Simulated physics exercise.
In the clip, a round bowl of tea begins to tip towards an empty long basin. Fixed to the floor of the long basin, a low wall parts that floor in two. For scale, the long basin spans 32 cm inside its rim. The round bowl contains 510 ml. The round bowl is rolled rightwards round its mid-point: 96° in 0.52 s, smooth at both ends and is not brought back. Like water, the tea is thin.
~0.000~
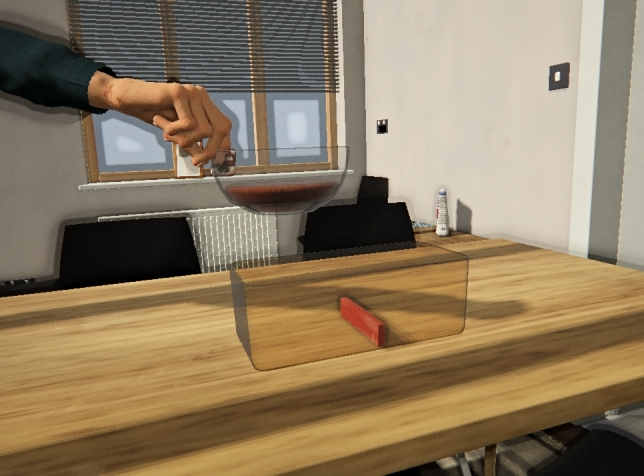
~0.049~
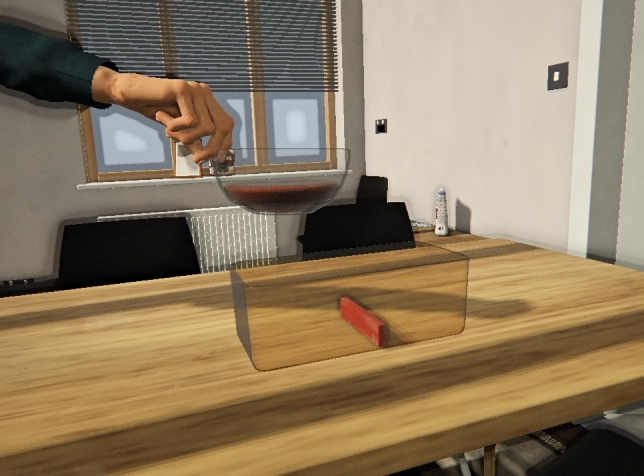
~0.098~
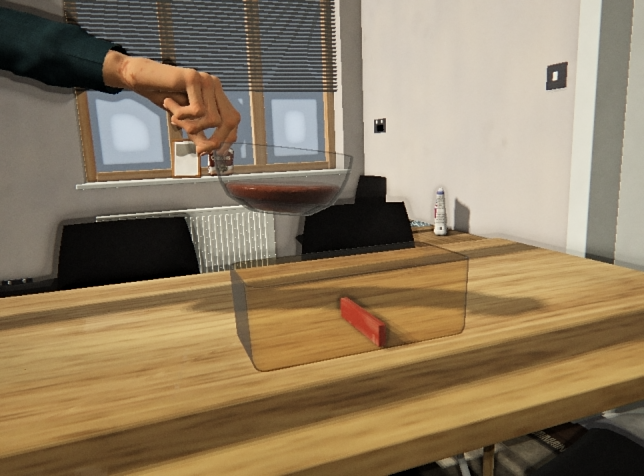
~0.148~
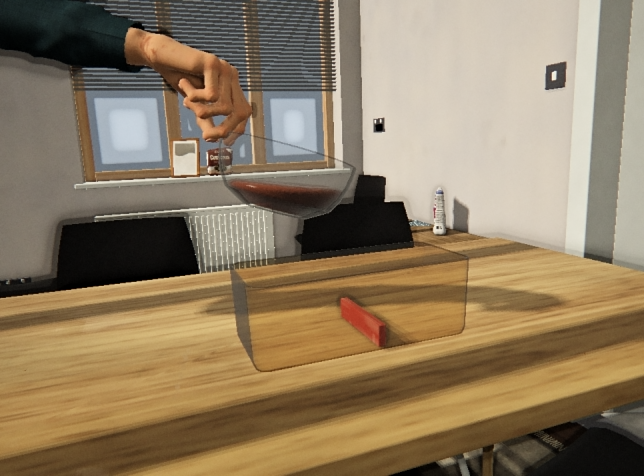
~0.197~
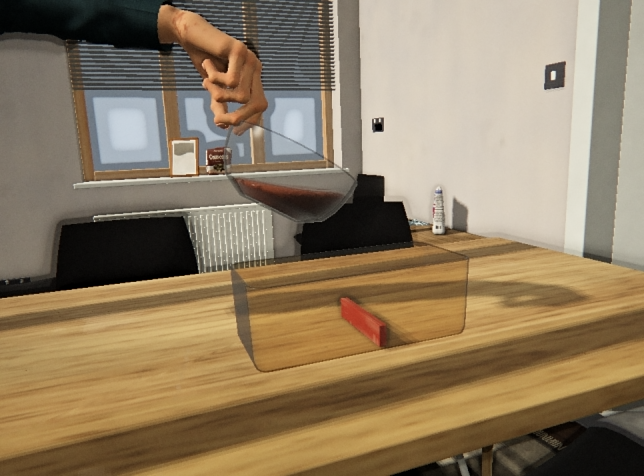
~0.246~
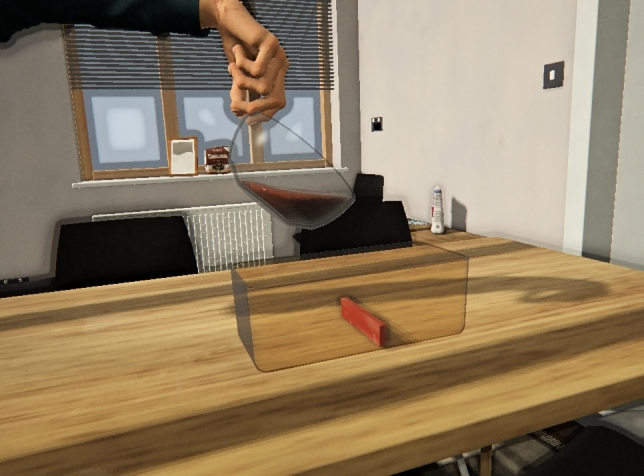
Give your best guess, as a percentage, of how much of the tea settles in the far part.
I would say 48 per cent of it settles there.
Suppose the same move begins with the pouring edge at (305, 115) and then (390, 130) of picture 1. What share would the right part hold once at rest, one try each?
Around 15 per cent first, around 70 per cent next.
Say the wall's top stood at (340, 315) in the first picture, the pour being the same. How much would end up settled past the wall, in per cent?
70 per cent.
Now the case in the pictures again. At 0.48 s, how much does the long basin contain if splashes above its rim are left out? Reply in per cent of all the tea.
Roughly 62 percent.
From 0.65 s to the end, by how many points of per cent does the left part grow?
Around 10 in a hundred.
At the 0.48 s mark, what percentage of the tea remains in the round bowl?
Roughly 14 %.
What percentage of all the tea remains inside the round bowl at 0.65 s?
3 %.
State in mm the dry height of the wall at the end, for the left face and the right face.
Measured: Left around 20 mm, right around 18 mm.
Then, 0.48 s in, the tilt is 94° and 13 per cent is still to pour, 20 is left of the wall and 41 right of it.
Then, 0.65 s in, the tilt is 96° and 3 per cent is still to pour, 39 is left of the wall and 52 right of it.
Then, 0.83 s in, the tilt is 96° and 0 per cent is still to pour, 48 is left of the wall and 48 right of it.
Then, 1.02 s in, the tilt is 96° and 0 per cent is still to pour, 49 is left of the wall and 48 right of it.
Finally, 49 per cent lies left of the wall, 48 right of it and 3 outside.
